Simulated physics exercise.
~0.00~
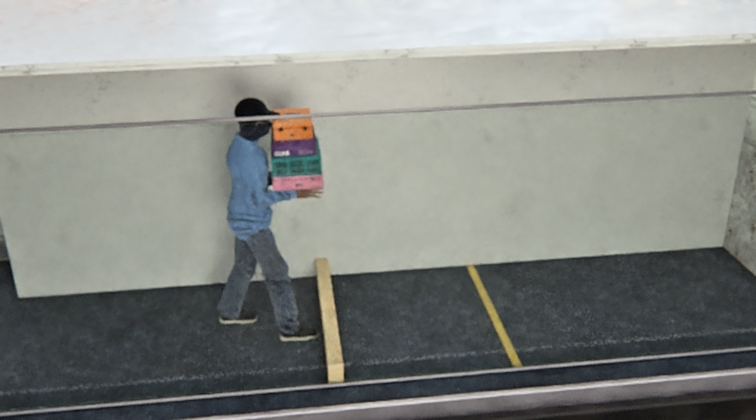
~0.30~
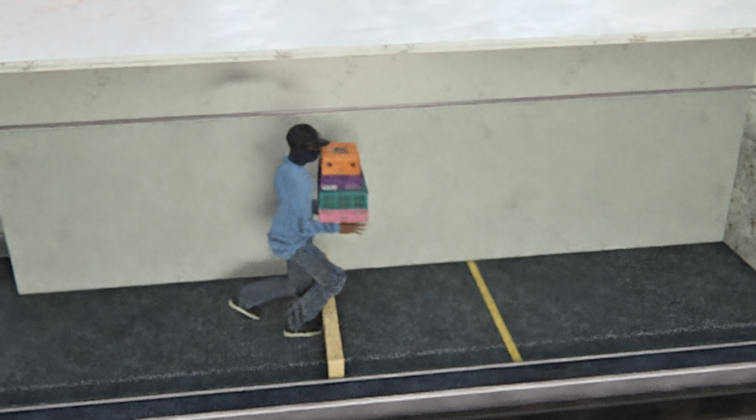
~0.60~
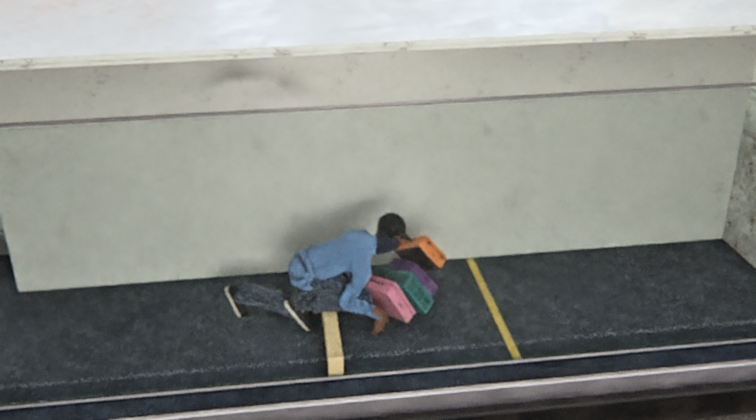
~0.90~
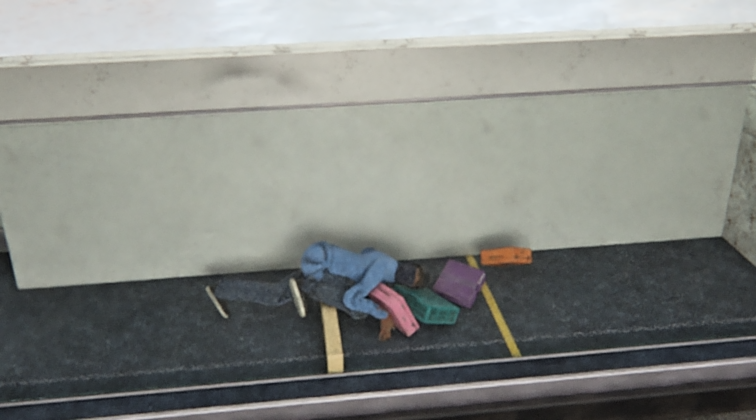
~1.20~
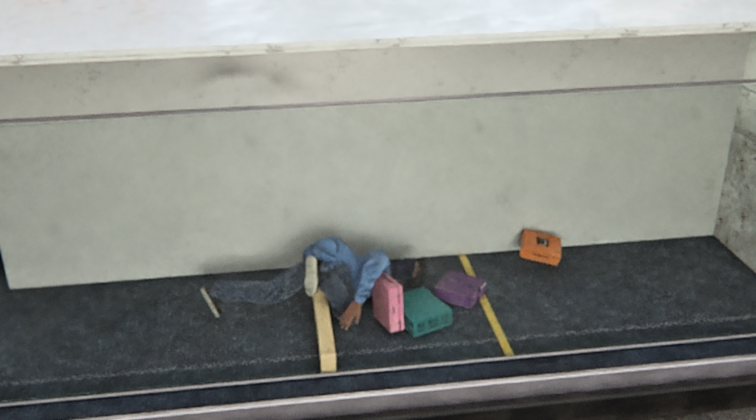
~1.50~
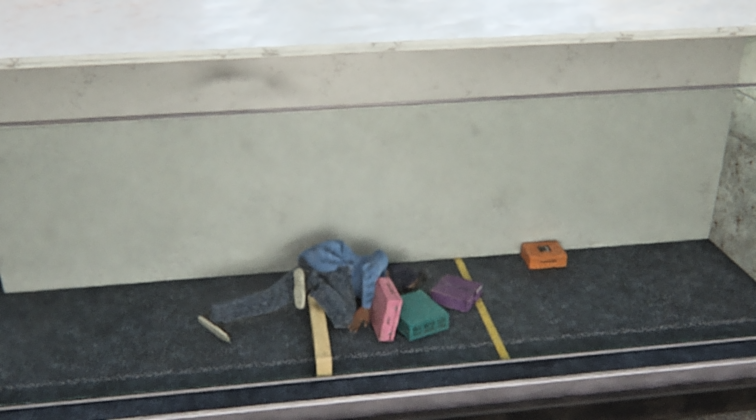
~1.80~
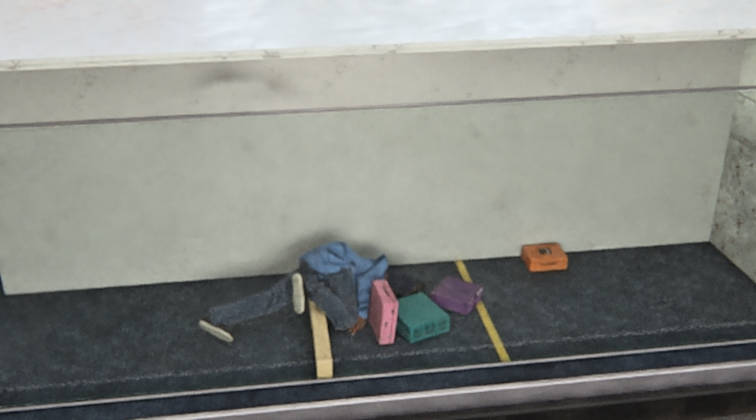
A person carrying stacked boxes trips and collapses, and the orange one lands beyond the yellow line.
